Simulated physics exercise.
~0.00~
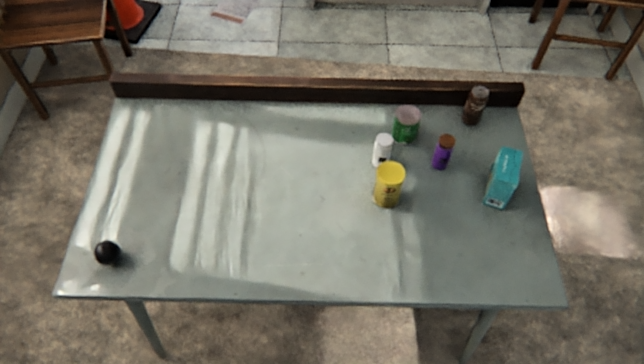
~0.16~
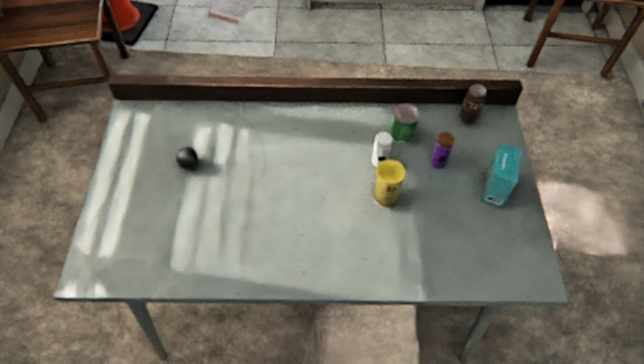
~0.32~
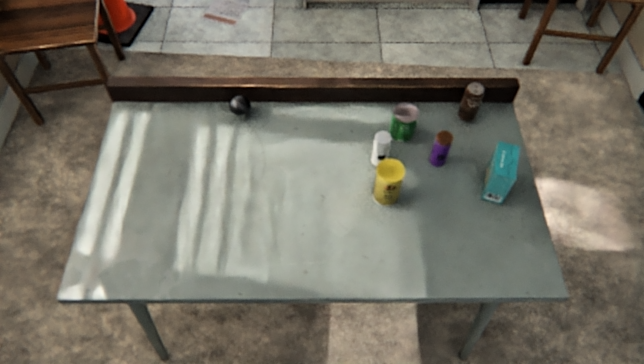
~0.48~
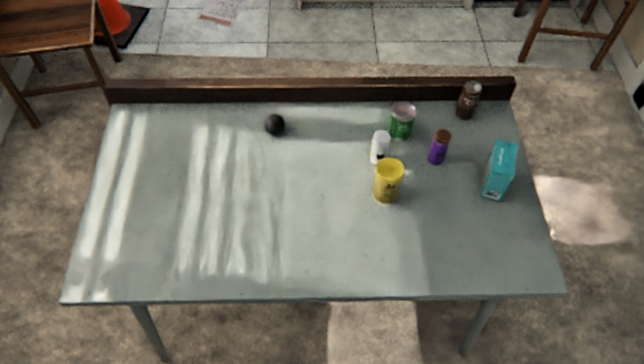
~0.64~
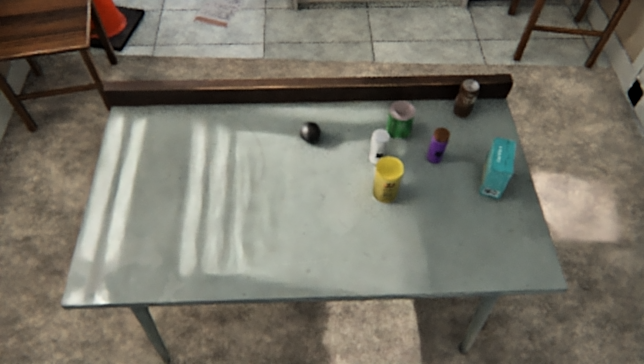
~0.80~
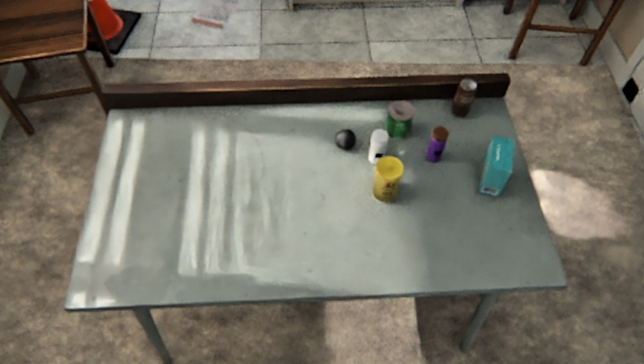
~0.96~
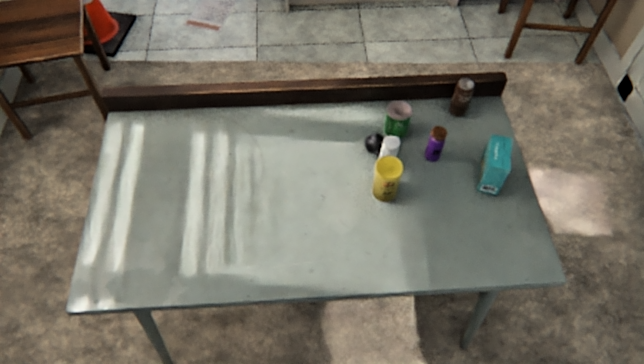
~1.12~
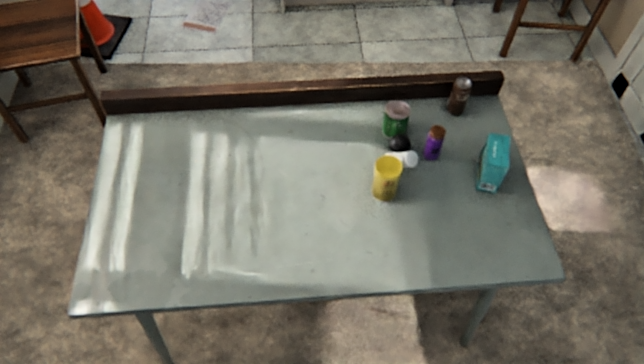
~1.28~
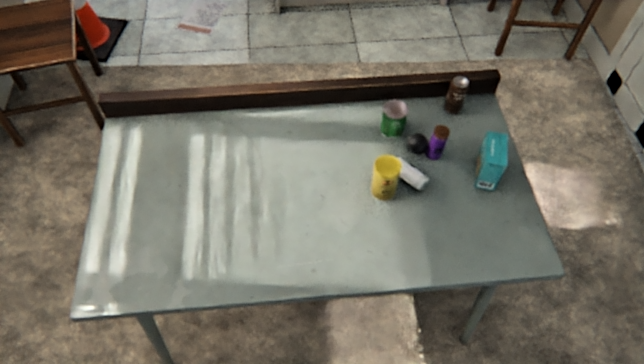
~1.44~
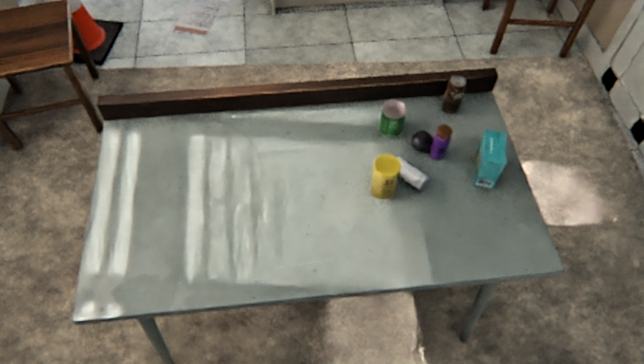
A black ball rolled up the table from the lower left, bounced off the dark wooden rail at the back, and headed right into a white shaker, which toppled onto its side by the yellow tin as the ball stopped beside the purple shaker.
